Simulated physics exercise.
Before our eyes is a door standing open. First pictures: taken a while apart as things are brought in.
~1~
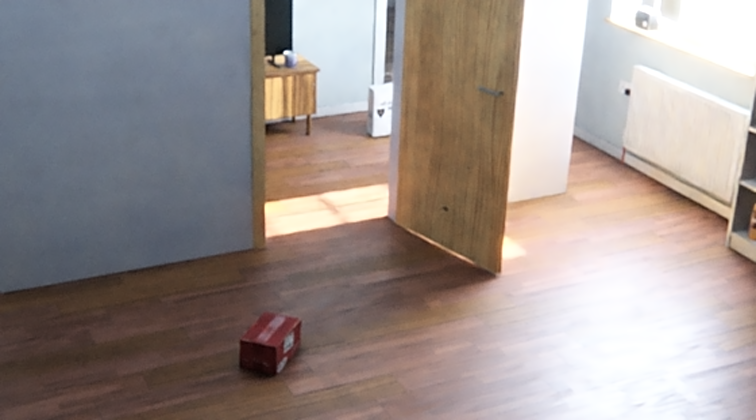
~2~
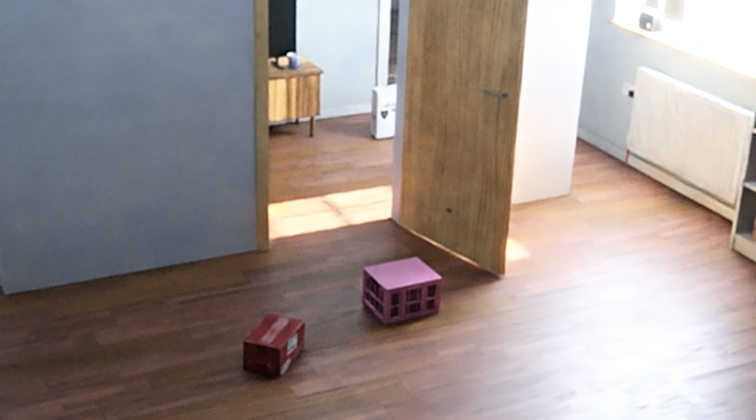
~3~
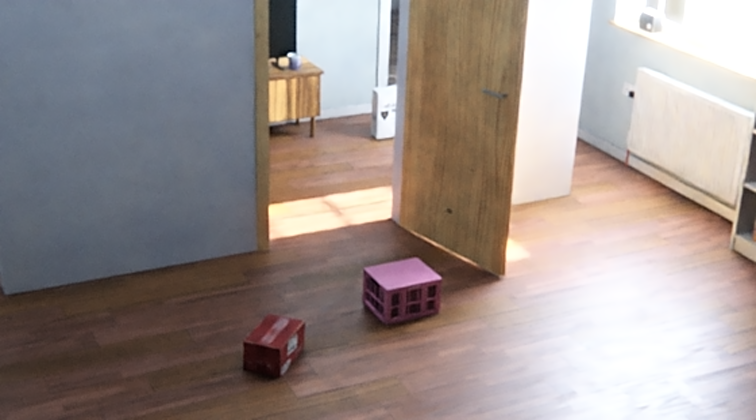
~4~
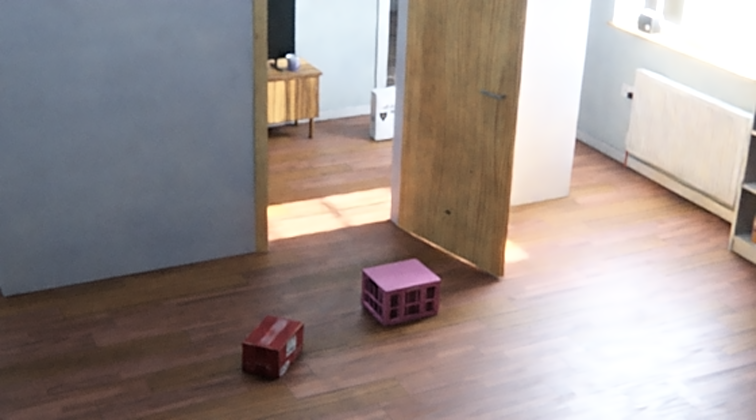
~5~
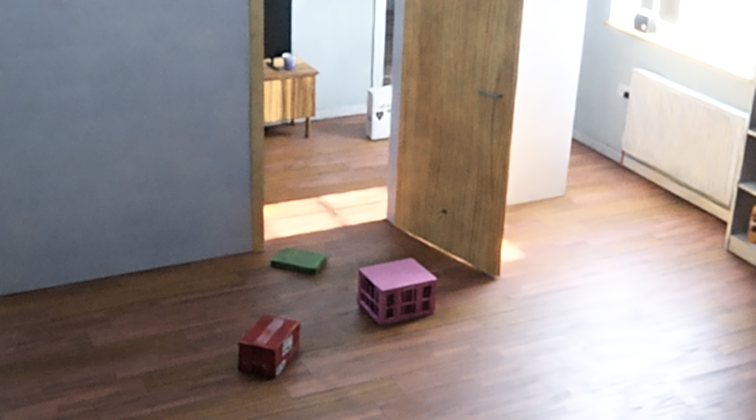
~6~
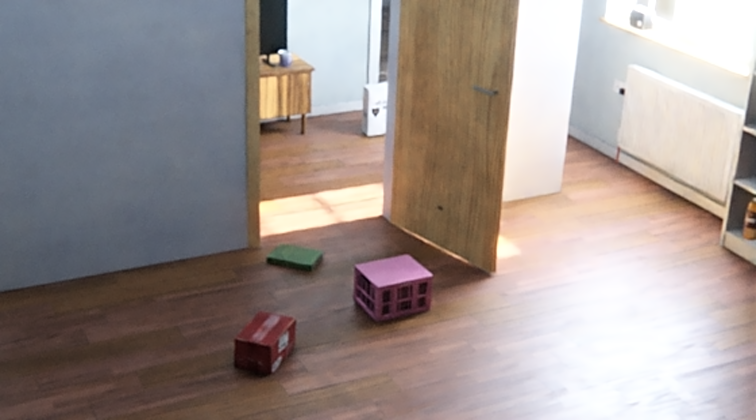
A wooden door stands open as a pink crate, then a green book, appear near a red parcel.
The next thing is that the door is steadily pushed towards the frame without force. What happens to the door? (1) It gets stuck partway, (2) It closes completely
1.
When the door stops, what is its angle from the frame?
Roughly 20 degrees open.
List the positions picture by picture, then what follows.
Door wide open and still, in the first frame.
Door wide open and still; pink crate (401, 290); red parcel (274, 345), in the second frame.
Door wide open and still; pink crate (402, 291); red parcel (275, 345), in the third frame.
Door wide open and still; pink crate (400, 292); red parcel (273, 346), in the fourth frame.
Door wide open and still; pink crate (397, 291); red parcel (270, 346), in the fifth frame.
Door wide open and still; green book (296, 257); pink crate (393, 288), in the sixth frame.
Then, 0.90 s past the last view, door at 78°.
Then, 1.60 s past the last view, door at 48°; pink crate displaced a little.
Then, 2.10 s past the last view, door at 23°; green book displaced a little near (285, 251); pink crate displaced a little.
Finally, door at 19°; moved from the start, green book; the other 2 still in place. Final places as the last picture's camera would see them, green book near (280, 247).
